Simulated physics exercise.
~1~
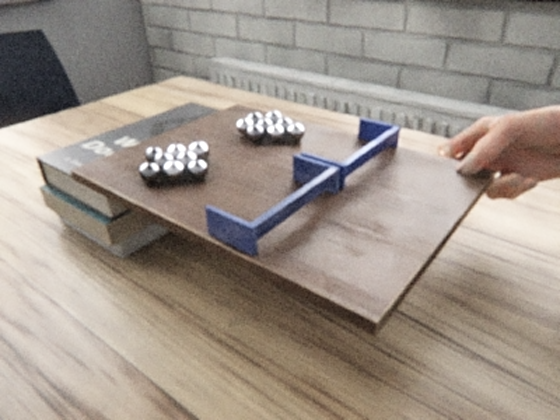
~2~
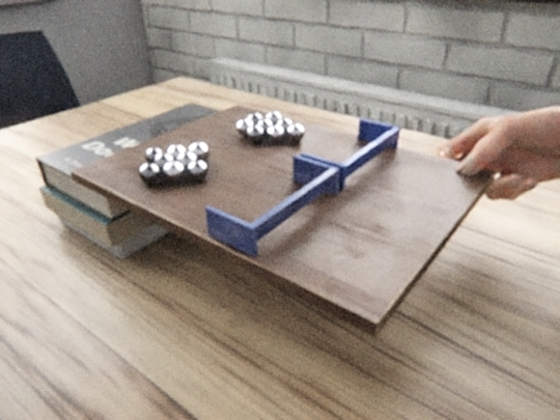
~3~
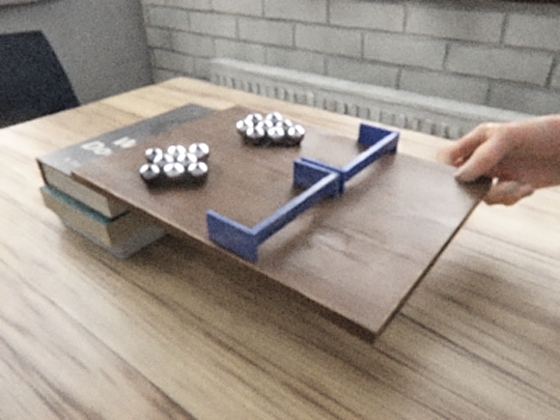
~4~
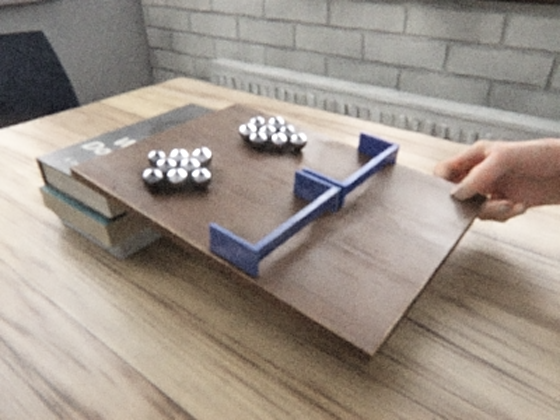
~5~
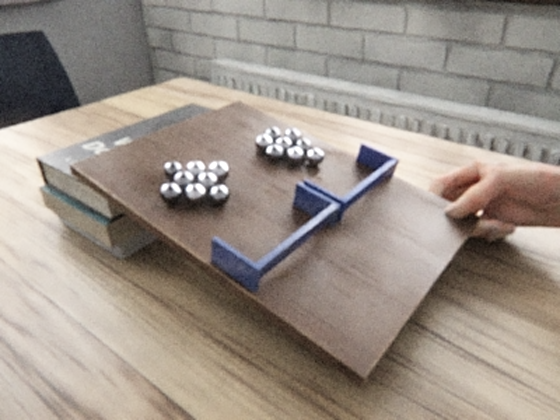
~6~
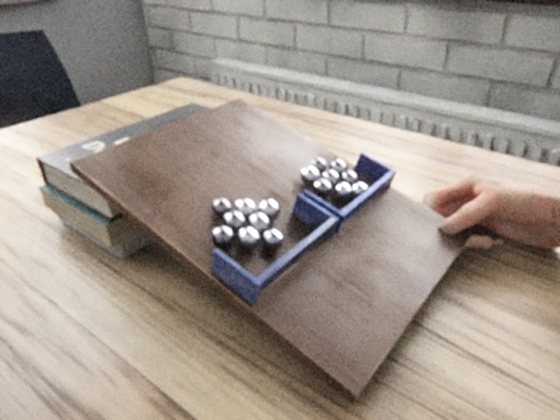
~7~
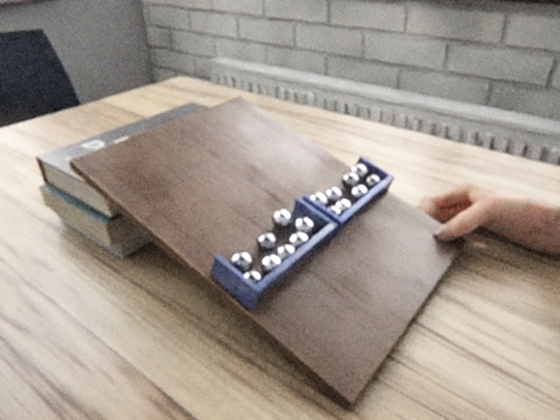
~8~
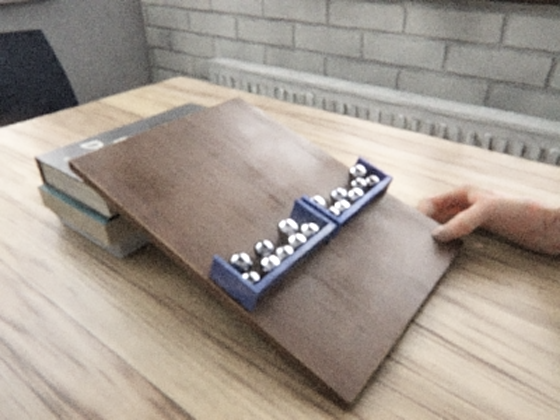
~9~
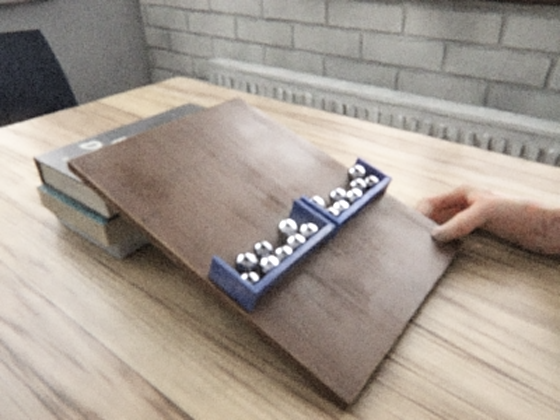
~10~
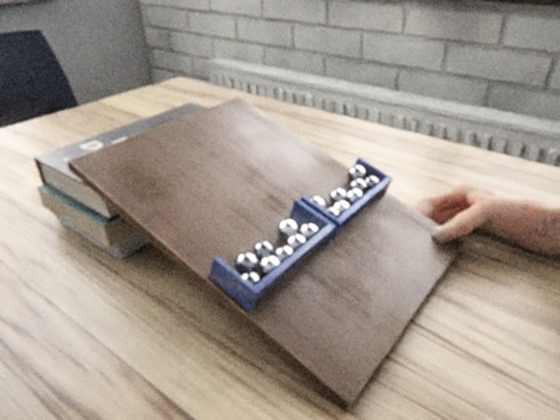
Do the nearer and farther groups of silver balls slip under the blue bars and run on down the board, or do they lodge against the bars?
Both groups lodge against the bars. The nearer balls are held by the nearer blue bar and the farther balls by the farther one.
A brown board slopes down from a stack of books on a wooden table, seen from above and to one side, with a pale brick wall and a radiator behind. Two clusters of shiny silver balls sit on its upper part, each facing a blue bar, while a hand holds the right end. The hand gradually lowers that end, and the slope steepens. Both clusters start to move, slowly at first, then run down the board. They crowd against the blue bars, shift slightly and settle, and both groups end up held there while the hand keeps the board tilted.
